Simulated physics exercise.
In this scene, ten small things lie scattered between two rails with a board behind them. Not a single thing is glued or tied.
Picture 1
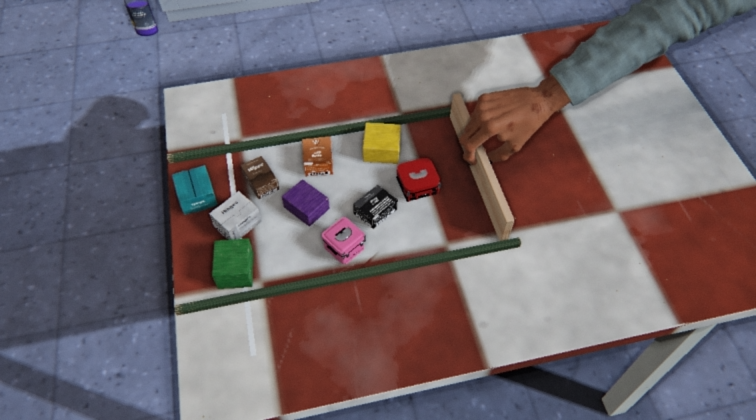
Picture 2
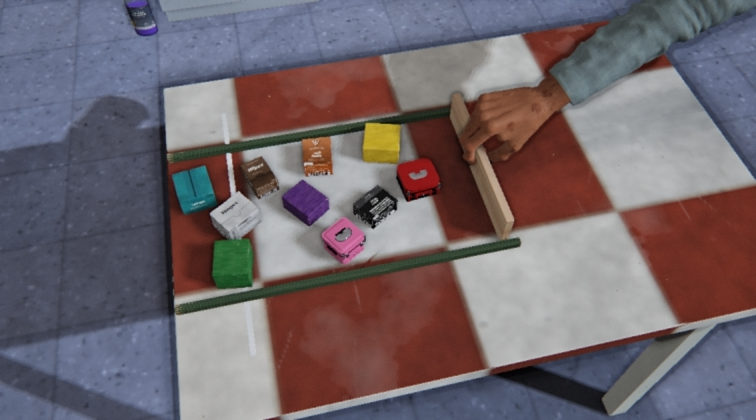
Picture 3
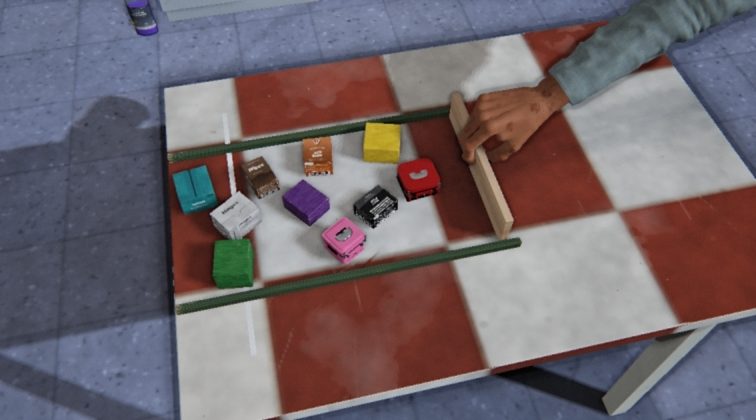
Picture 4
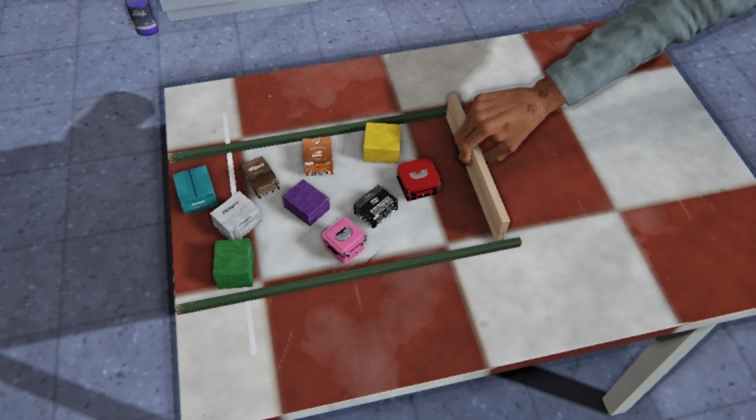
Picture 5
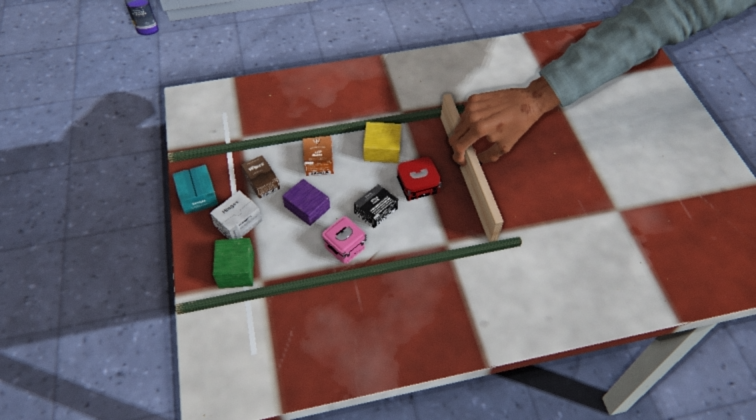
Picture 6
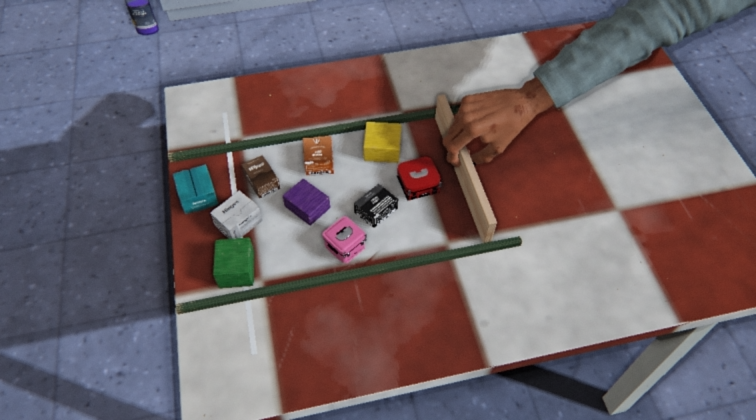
A hand in a grey-green sleeve reaches in from the upper right and grips an upright wooden board on a red-and-white checkered tabletop, seen from above at an angle over blue floor tiles. Between two dark green rails lie ten small objects, with turquoise, white and green at the left, brown, orange, purple, pink and black in the middle, and yellow and red nearest the board. The hand slides the board slightly left toward them, while the objects and the view stay still.
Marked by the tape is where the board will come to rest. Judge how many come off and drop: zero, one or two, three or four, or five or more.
Three or four come off.
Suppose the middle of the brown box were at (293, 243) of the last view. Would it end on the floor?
From that start, the object then is safe.
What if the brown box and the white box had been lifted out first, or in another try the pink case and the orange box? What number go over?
Result, first then second: 1, 2.
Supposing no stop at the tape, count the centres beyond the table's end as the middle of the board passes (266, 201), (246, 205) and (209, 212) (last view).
The numbers past the end are 1, 3 and 6.
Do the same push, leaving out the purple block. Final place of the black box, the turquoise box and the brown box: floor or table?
The black box remains - the turquoise box ends up below - the brown box ends up below.
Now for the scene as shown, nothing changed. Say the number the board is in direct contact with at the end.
The count comes out at 4.
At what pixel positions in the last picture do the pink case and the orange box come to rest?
About (227, 276), and the other about (179, 181).
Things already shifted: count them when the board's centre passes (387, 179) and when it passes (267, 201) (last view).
Moved so far: 4, then 10.
Soon after, none off yet; turquoise box at rest near (196, 189); green block at rest near (234, 263); white box at rest near (237, 217).
Then, none off yet; turquoise box tipped a little near (159, 194); green block at rest near (232, 264); white box moved about its own width near (182, 223).
At rest, the number that fall off is three or four; fallen, brown box, white box and turquoise box.
